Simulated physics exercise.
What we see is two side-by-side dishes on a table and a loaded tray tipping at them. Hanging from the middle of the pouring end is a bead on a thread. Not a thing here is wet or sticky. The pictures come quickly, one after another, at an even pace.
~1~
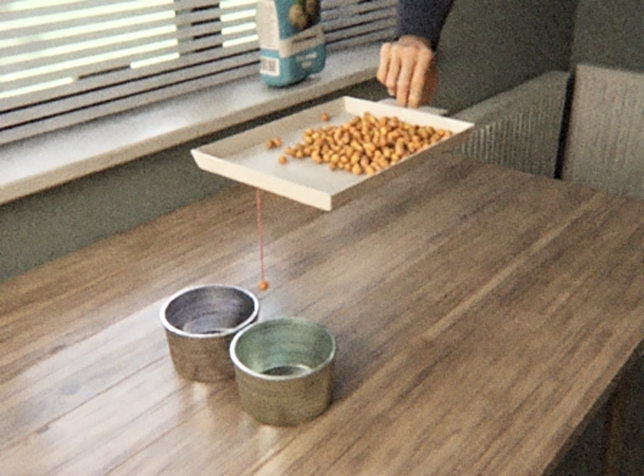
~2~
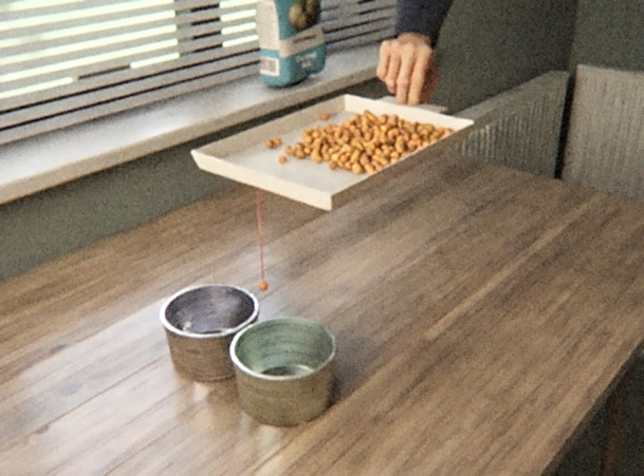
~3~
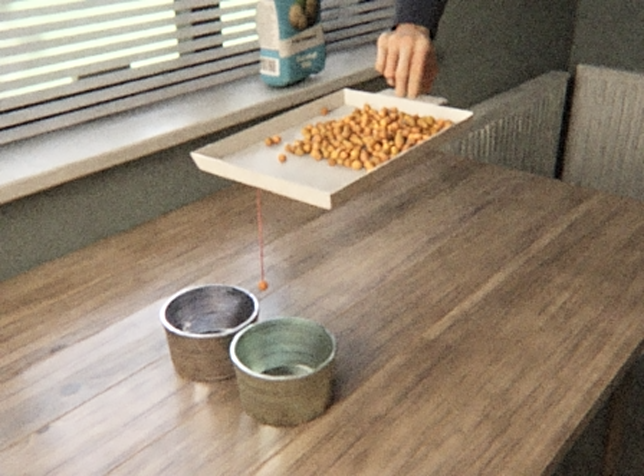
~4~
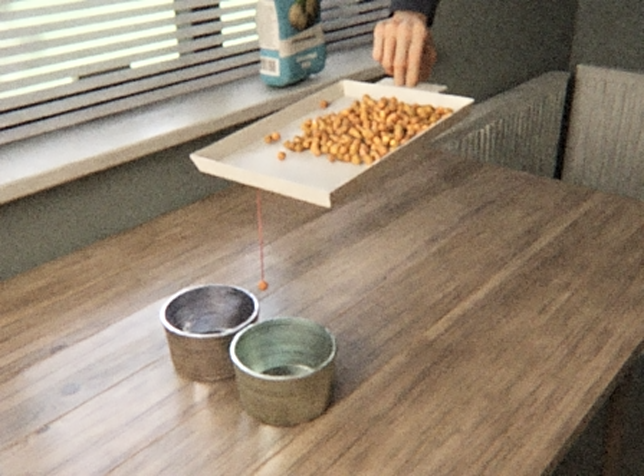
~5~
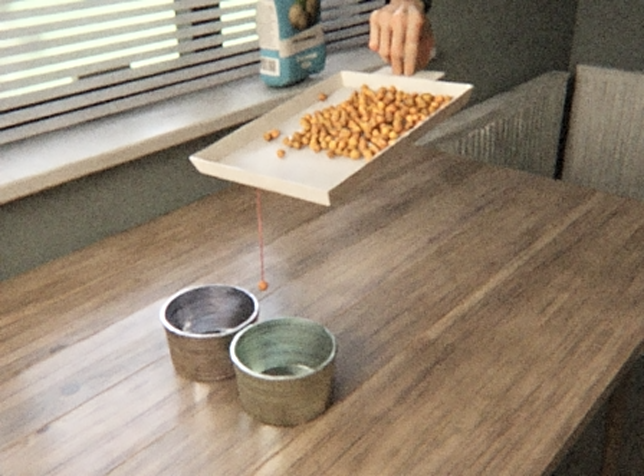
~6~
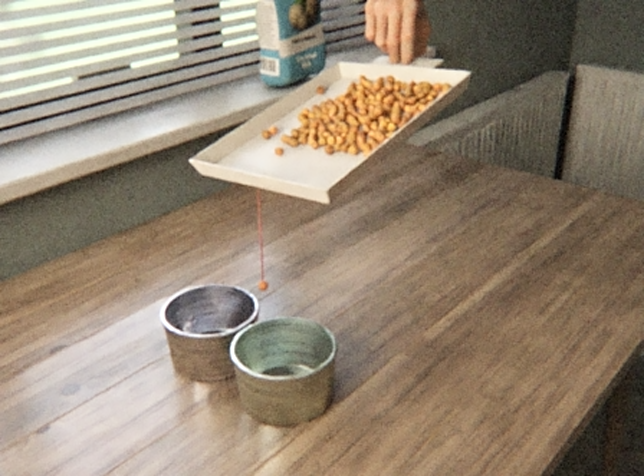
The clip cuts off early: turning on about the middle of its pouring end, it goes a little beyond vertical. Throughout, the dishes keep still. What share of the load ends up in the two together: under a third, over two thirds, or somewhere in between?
Between them they get between a third and two thirds.
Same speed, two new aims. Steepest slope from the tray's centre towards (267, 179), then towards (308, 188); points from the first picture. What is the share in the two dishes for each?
You'd get 80 per cent the first time and 90 per cent the second time.
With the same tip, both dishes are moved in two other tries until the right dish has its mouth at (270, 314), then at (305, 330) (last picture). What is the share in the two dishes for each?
About 80 per cent, then about 50 per cent.
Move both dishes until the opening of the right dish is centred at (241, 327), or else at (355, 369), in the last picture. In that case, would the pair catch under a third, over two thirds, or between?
First place: Above two thirds. Second place: Under a third.
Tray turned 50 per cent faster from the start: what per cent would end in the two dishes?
That works out at roughly 40 per cent.
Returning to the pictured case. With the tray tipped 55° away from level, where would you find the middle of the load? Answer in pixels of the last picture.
(236, 156).
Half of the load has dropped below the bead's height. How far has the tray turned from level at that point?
The tilt is near 100° by then.
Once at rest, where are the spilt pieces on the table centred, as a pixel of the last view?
My estimate puts the centre near (165, 317).
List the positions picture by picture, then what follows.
In the first frame, corners of the pouring end near (199, 151) and (330, 192), level; middle of the load near (368, 142), roasted chickpeas; left dish near (176, 349); right dish near (250, 391); bead on its thread near (263, 285).
In the second frame, corners of the pouring end near (199, 151) and (330, 192), level; middle of the load near (368, 141).
In the third frame, corners of the pouring end near (198, 152) and (329, 191), tipped barely, lowest at the left corner; middle of the load near (368, 136).
In the fourth frame, corners of the pouring end near (197, 154) and (328, 189), tipped a little, lowest at the left corner; middle of the load near (367, 128).
In the fifth frame, corners of the pouring end near (197, 156) and (326, 187), tipped a little, lowest at the left corner; middle of the load near (366, 120).
In the sixth frame, corners of the pouring end near (196, 158) and (325, 186), tipped a little, lowest at the left corner; middle of the load near (364, 113); left dish near (176, 349); right dish near (250, 391).
Shortly afterwards, tray tipped steeply; the bulk on the tray; only a few in the left dish; only a few outside both; a little in the air.
Next, tray tipped right over; near two thirds on the tray; a little in the left dish; a little outside both; a little in the air.
Some moments later, tray tipped past a quarter turn; near half in the left dish; near half outside both.
In the end, tray tipped past a quarter turn; none at all in the right dish; near half in the left dish; near half outside both.
